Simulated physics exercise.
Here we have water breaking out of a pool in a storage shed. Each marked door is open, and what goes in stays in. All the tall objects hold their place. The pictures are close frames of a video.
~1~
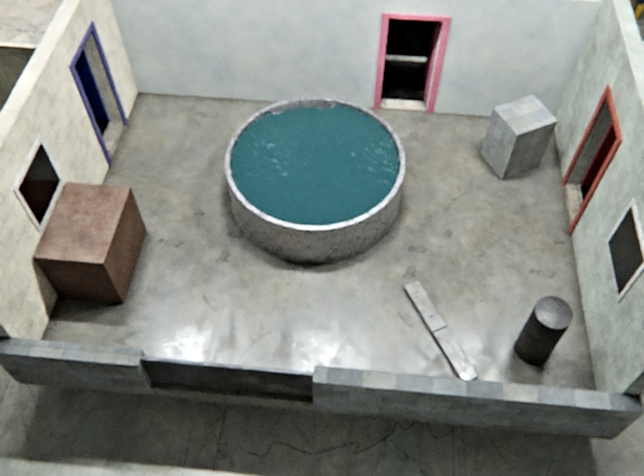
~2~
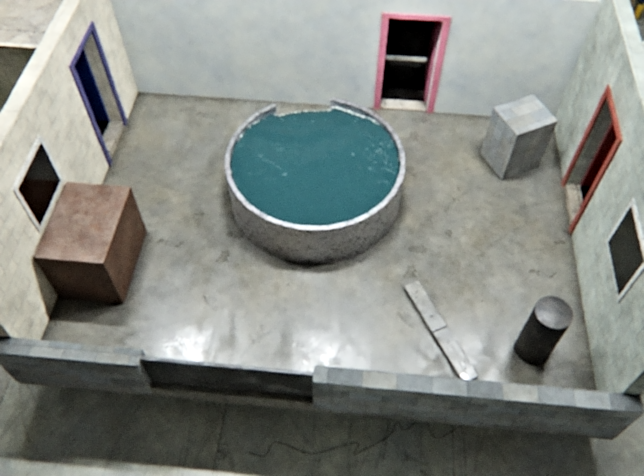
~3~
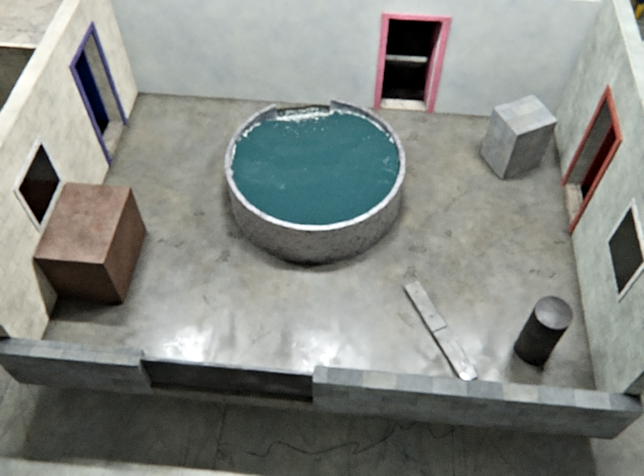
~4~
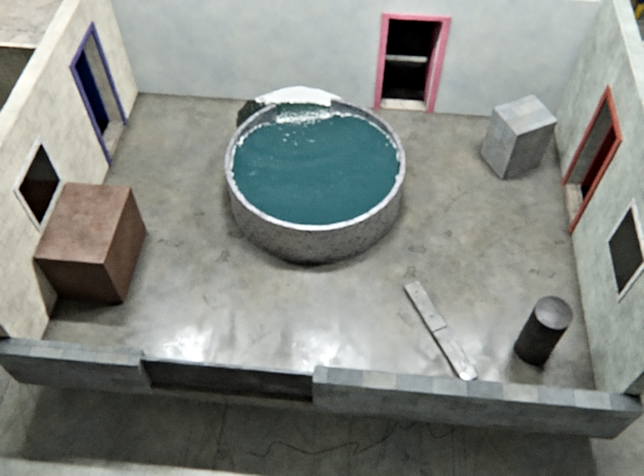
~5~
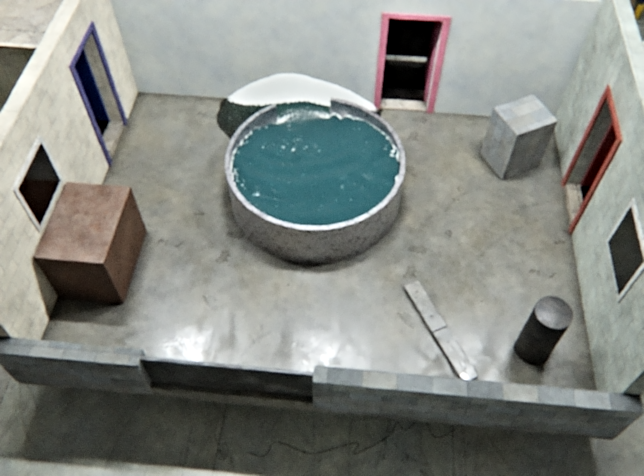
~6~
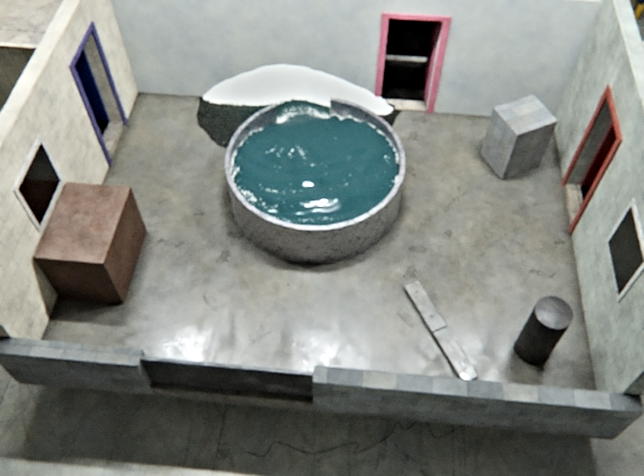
Water in a round grey pool, still at first, breaks out through a gap in the far rim and spreads behind it in a widening white-topped sheet, mostly leftward, while ripples cross the teal surface. The fixed, high view looks down into a roofless storage shed with a concrete floor. A brown box at left, a grey block, dark cylinder and fallen plank at right stay put.
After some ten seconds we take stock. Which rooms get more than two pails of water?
One by one: The blue door lets in a lot; the red door admits no more than that; the pink door lets in a lot.
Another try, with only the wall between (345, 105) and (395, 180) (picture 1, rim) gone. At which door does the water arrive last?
It is the blue door.
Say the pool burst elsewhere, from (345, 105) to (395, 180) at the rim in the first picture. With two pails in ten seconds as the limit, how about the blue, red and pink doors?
One by one: Blue is under; red passes that mark; pink lets more in.
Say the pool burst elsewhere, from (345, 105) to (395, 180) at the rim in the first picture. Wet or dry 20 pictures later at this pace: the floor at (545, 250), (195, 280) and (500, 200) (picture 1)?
In turn: Wet, dry, flooded.
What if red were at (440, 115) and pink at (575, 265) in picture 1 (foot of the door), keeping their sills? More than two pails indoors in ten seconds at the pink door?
In short: The pink door lets more in.
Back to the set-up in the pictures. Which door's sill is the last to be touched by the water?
It is the one in red.
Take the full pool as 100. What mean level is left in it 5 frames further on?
Close to 76 %.
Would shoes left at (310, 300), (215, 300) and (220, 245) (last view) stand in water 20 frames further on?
In turn: Dry, clear, covered.
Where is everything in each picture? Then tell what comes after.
The first frame shows the pool at (315, 161) is whole and still.
In the second frame, the front is at a hidden place, out from the gap on the pool's far side.
In the third frame, the front is at a hidden place, out from the gap on the pool's far side.
In the fourth frame, the front is at (253, 101), out from the gap on the pool's far side.
In the fifth frame, water pours out on the pool's far side and has run to (229, 99).
In the sixth frame, water pours out on the pool's far side and has run to (204, 98).
A moment on, water covers 20 % of the floor; the blue door wet at the sill, nothing in, the red door not reached, the pink door under two buckets in.
Next, water covers 35 % of the floor; the blue door over two buckets in, the red door not reached, the pink door under two buckets in.
Then, water covers 55 % of the floor; the blue door far over two buckets in, the red door wet at the sill, nothing in, the pink door over two buckets in.
Later, water covers 90 % of the floor; the blue door far over two buckets in, the red door wet at the sill, nothing in, the pink door over two buckets in.
In the end, water covers 100 % of the floor; the blue door far over two buckets in, the red door wet at the sill, nothing in, the pink door over two buckets in.
